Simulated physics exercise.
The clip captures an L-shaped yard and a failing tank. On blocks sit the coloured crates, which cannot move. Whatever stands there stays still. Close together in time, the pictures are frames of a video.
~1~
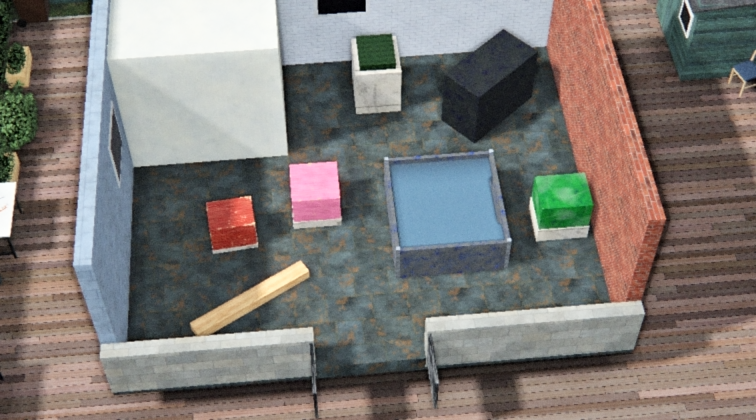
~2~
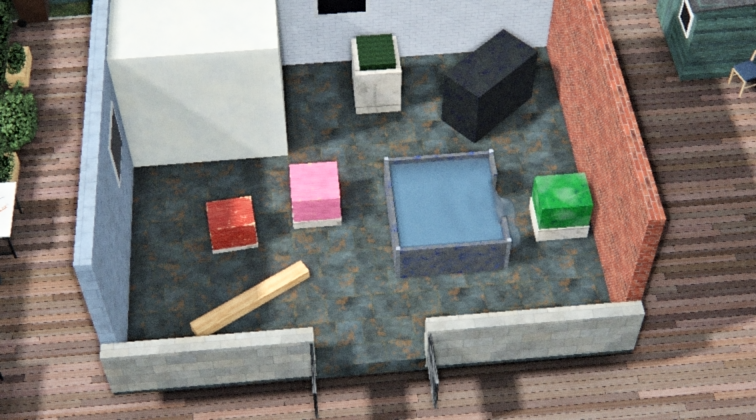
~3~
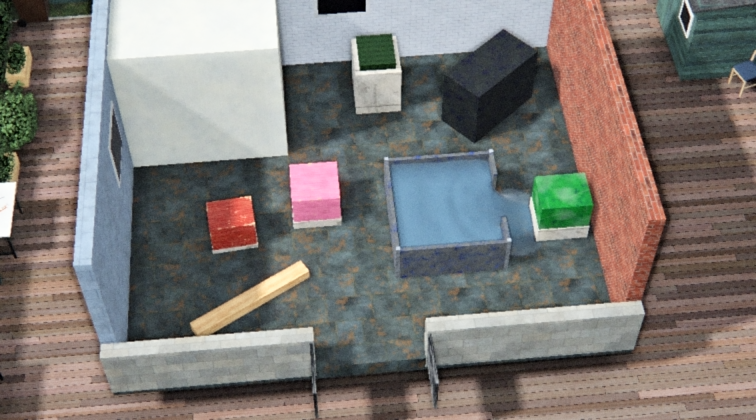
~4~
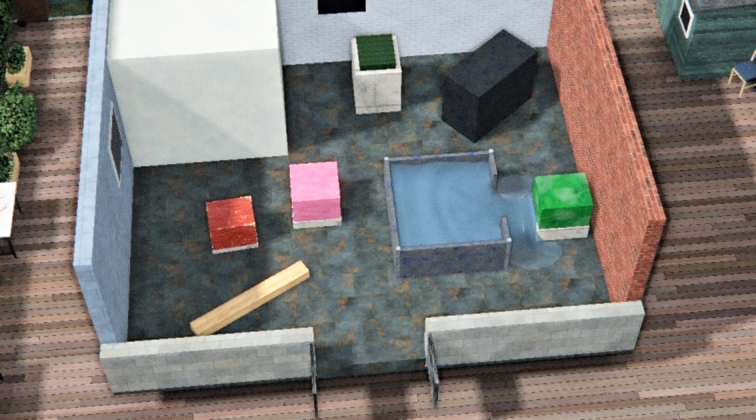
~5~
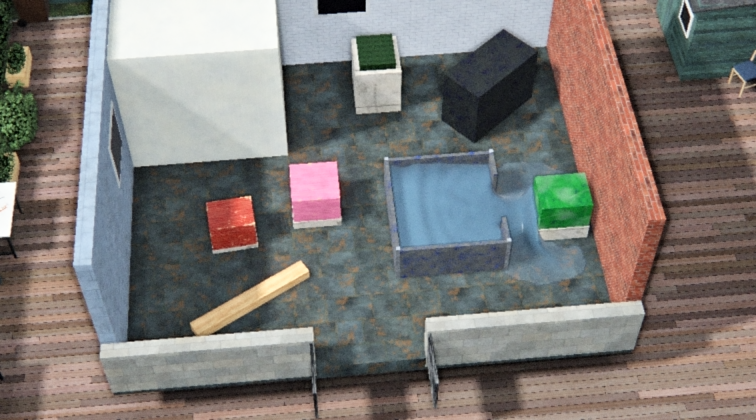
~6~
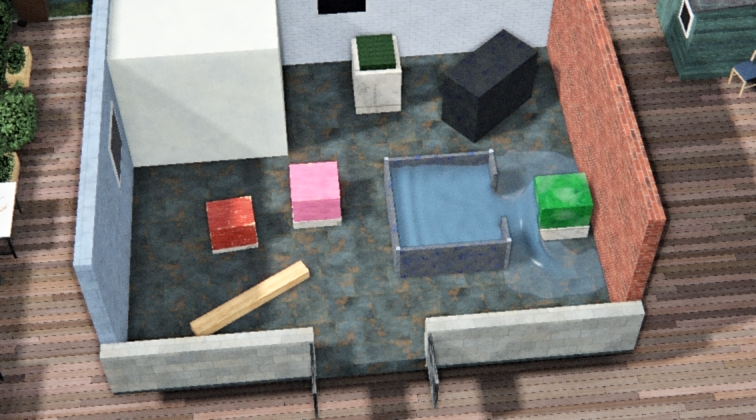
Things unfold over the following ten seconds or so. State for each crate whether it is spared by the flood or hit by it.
One by one: The red crate will have no water on it, the green crate will have water on it, the pink crate will have no water on it.
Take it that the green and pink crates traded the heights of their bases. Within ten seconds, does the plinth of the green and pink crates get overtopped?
After the swap, green is flooded while pink avoids the flood.
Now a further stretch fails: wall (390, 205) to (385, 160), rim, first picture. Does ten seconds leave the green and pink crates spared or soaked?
Taking them in turn, the green crate is missed and the pink crate is overtopped.
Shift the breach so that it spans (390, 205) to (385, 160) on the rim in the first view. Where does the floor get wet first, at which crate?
I'd go with the crate marked pink.
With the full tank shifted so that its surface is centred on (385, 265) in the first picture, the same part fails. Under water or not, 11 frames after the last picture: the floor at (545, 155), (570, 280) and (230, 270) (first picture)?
Submerged, submerged, untouched.
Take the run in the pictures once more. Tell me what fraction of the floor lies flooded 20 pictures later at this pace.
I'd put it at roughly 45 per cent.
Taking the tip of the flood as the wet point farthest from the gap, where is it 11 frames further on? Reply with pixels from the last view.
Pixel estimate: (544, 51).
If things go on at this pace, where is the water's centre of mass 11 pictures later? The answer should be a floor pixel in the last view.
Centre of the water: Near (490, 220).
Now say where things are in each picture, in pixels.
The first picture shows the tank at (446, 202) is whole and still.
In the second picture, water pours out at (496, 215) and has run to (512, 245).
In the third picture, water pours out at (496, 215) and has run to a hidden place.
In the fourth picture, the front is at a hidden place, out from the gap at (496, 216).
In the fifth picture, water pours out at (496, 215) and has run to a hidden place.
In the sixth picture, the front is at (604, 278), out from the gap at (496, 215).
A moment on, water covers 20 % of the floor; the red crate not reached, the green crate water round its plinth, the pink crate not reached.
Next, water covers 25 % of the floor; the red crate not reached, the green crate water round its plinth, the pink crate not reached.
Then, water covers 45 % of the floor; the red crate not reached, the green crate water round its plinth, the pink crate not reached.
Later, water covers 65 % of the floor; the red crate water round its plinth, the green crate water round its plinth, the pink crate water round its plinth.
In the end, water covers 95 % of the floor; the red crate stayed above the water, the green crate was topped, the pink crate stayed above the water.
